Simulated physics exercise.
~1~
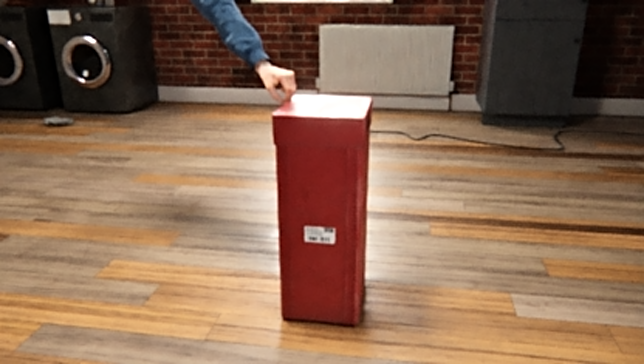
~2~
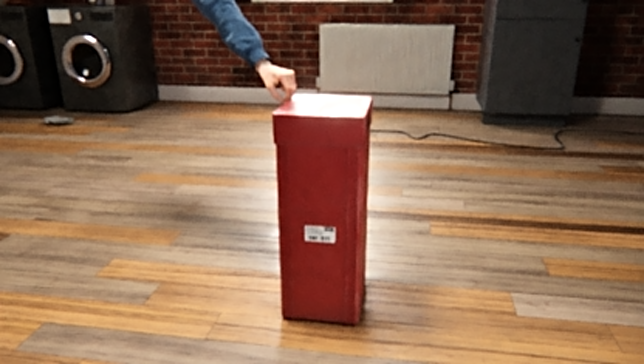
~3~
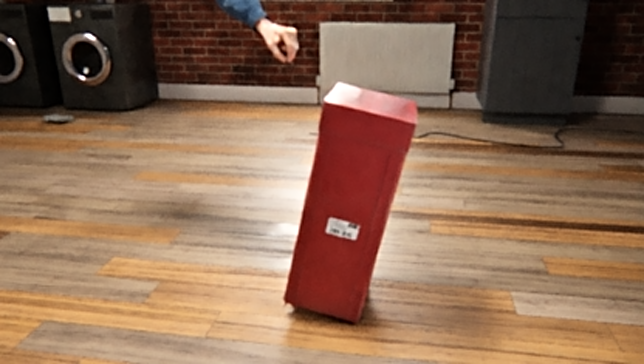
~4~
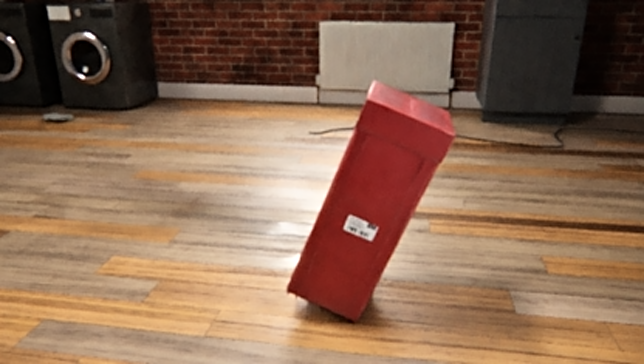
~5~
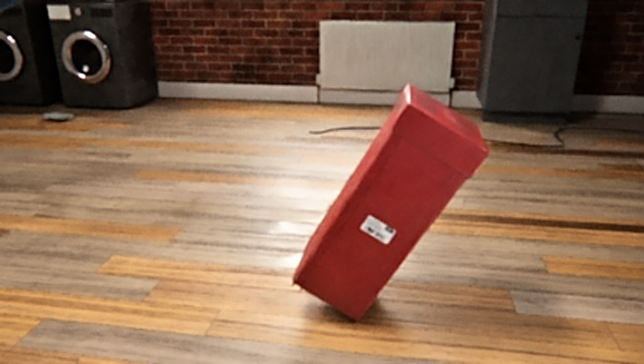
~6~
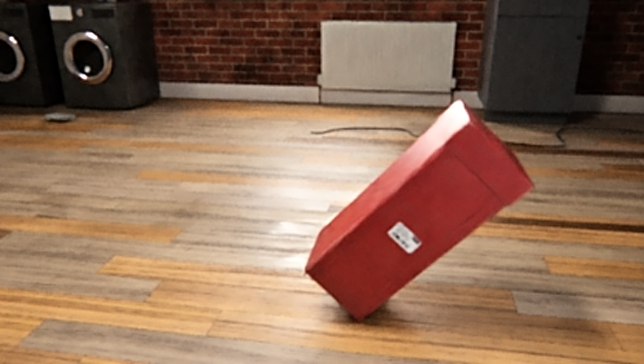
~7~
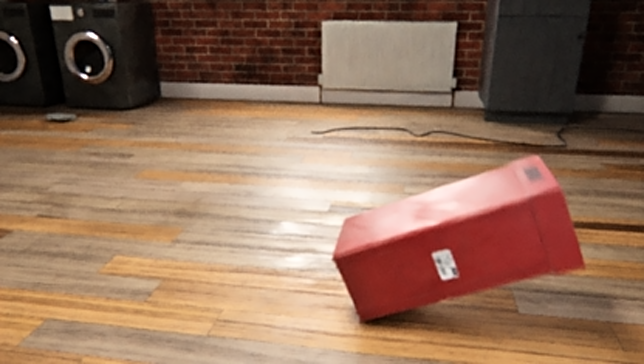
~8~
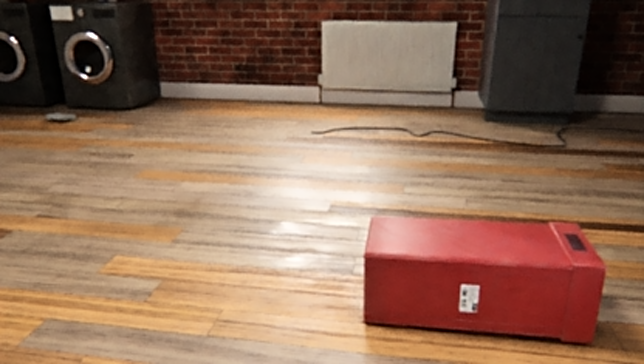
A tall red box stood on a wooden floor with a hand at its top, then leaned to the right as the hand drew back, tipped further and further, and toppled over, ending up lying on its side.
